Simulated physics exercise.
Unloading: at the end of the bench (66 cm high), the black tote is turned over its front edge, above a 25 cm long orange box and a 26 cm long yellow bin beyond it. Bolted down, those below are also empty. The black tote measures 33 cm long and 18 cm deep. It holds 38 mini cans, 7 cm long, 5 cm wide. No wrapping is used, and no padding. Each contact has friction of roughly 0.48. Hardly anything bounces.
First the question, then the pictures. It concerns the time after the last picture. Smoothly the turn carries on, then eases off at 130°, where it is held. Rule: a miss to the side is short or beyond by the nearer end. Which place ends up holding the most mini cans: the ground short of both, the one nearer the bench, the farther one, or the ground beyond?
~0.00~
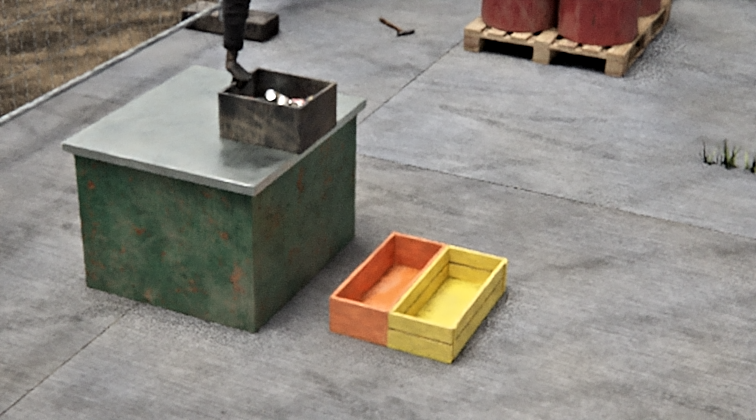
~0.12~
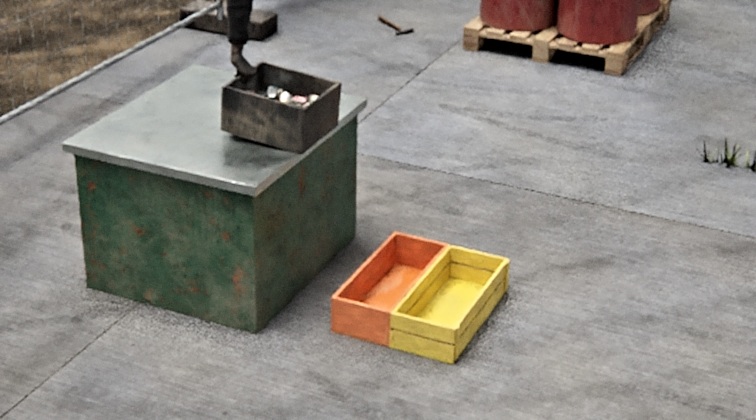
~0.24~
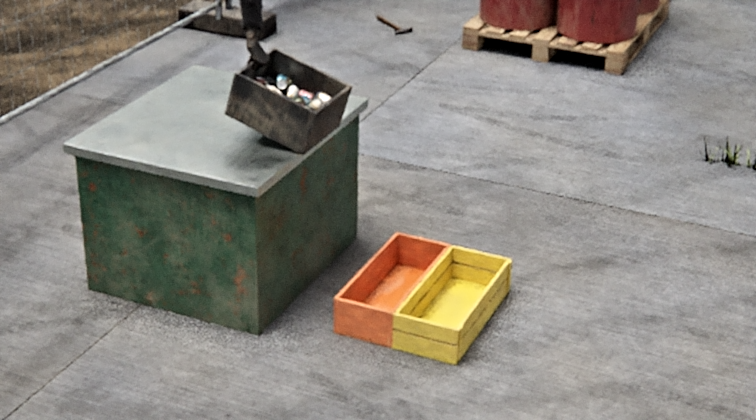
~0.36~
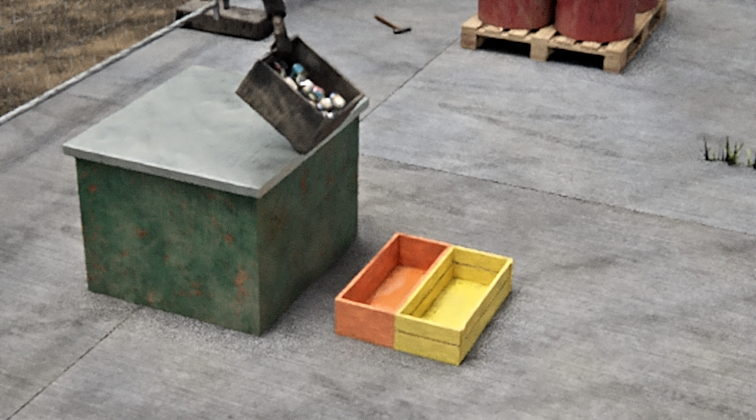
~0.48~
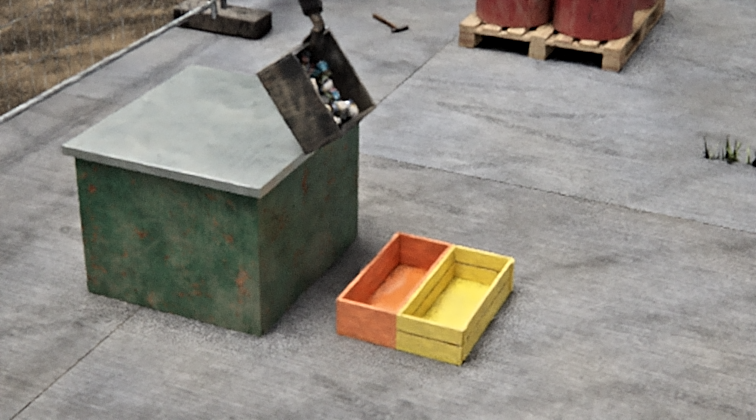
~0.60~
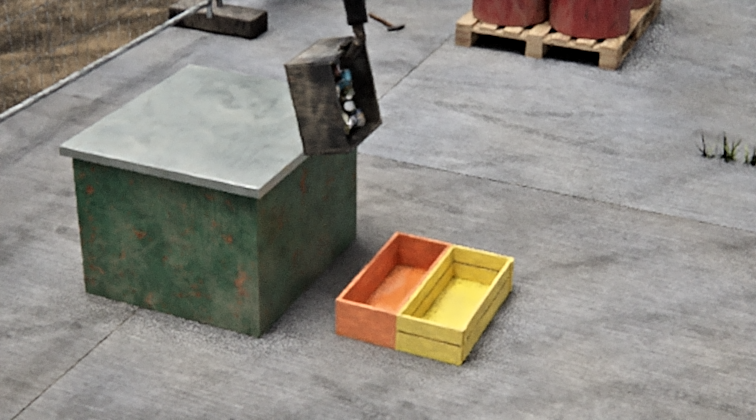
First.
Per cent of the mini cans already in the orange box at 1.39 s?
Estimated fraction: Some 70 percent.
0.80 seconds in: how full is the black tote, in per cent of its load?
Still in there: Some 80 per cent.
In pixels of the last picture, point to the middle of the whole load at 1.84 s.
(405, 300).
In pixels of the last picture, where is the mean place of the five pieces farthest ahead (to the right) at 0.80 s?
The five leading pieces sit around (386, 154) in the last view.
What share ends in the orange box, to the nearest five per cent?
75 %.
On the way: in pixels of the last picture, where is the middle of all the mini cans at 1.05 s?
Look near pixel (399, 228).
After 0.80 s, tilt 109°; 31 still in the black tote and 7 in the air.
After 1.05 s, tilt 130°; 6 still in the black tote, 7 in the orange box, 4 in the yellow bin and 21 in the air.
After 1.39 s, tilt 130°; 26 in the orange box, 10 in the yellow bin and 2 in the air.
When it is over (at 1.84 s), 28 in the orange box and 10 in the yellow bin.
